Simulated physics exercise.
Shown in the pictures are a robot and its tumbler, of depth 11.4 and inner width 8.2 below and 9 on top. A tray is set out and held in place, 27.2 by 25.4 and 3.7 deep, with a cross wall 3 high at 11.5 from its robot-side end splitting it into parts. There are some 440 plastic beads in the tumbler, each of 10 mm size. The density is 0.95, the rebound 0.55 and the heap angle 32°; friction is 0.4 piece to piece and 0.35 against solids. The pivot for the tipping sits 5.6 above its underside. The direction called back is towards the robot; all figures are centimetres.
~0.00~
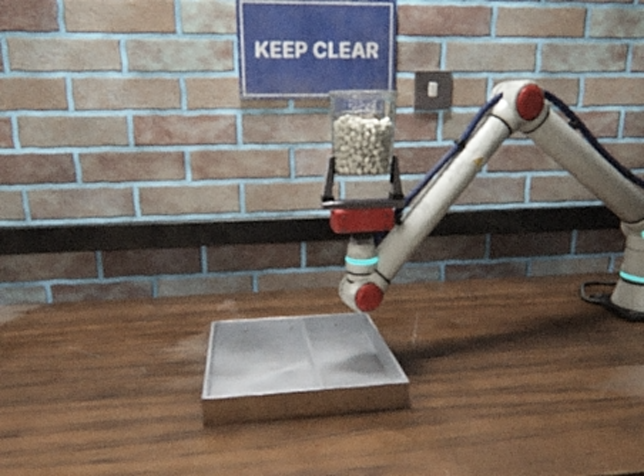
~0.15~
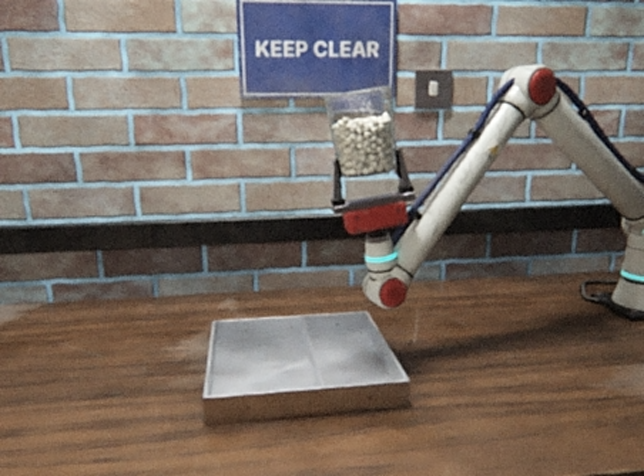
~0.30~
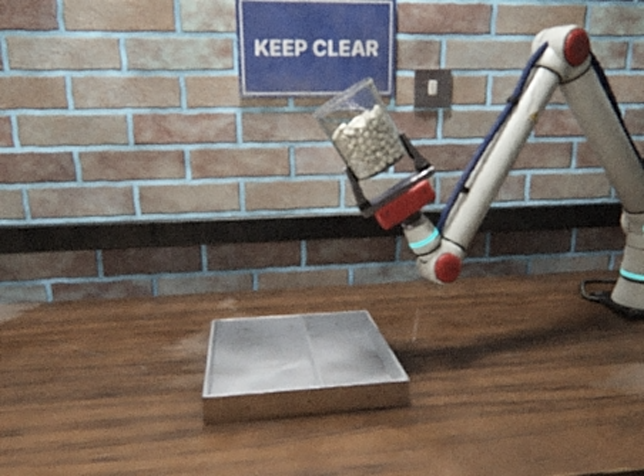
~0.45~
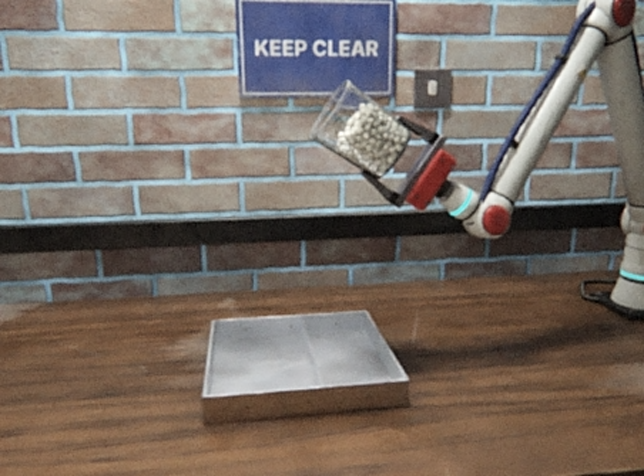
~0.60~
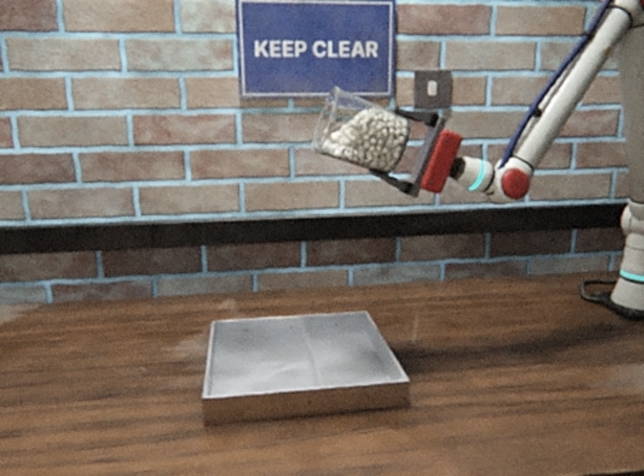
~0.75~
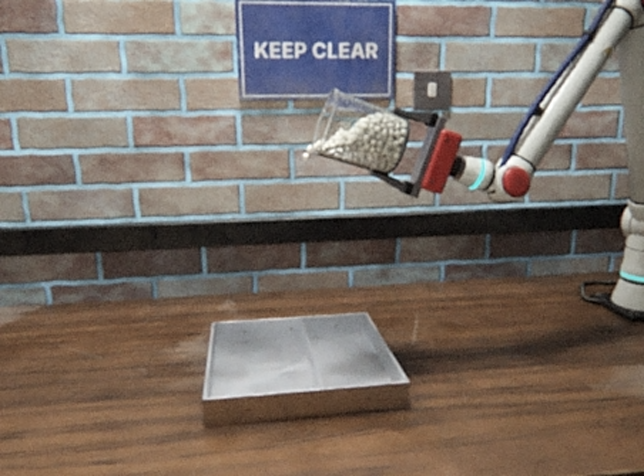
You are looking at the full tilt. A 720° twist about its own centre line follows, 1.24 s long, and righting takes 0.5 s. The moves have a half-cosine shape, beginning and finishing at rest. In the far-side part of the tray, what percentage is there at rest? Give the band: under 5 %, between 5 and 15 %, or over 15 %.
The share is between 5 and 15 %.
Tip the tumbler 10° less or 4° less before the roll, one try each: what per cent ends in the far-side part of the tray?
Roughly 0 and 5 per cent.
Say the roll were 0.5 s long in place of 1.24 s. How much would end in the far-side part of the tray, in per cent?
It would come to close to 5 per cent.
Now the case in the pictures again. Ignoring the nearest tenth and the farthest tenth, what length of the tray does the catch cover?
That stretch is around 12 cm long.
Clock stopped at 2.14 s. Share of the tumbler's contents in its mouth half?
30 %.
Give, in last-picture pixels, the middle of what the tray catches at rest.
Around (259, 373).
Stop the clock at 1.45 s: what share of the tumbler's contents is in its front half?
Looks like around 55 per cent is in the front half.
After 1.45 s, tipped 71°, highest piece 41 above the table; 414 in the tumbler, 8 in the far-side part, 16 in flight or on a rim.
After 2.14 s, tipped 56°, highest piece 39 above the table; 386 in the tumbler, 39 in the far-side part, 2 in the robot-side part, 2 on the table or floor, 9 in flight or on a rim.
After 2.69 s, upright, highest piece 41 above the table; 386 in the tumbler, 44 in the far-side part, 6 on the table or floor, 2 in the robot-side part.
After 3.39 s, upright, highest piece 41 above the table; 386 in the tumbler, 44 in the far-side part, 6 on the table or floor, 2 in the robot-side part.
In the end, 386 in the tumbler, 44 in the far-side part, 6 on the table or floor, 2 in the robot-side part. That is 10 % in the far-side part of the tray.
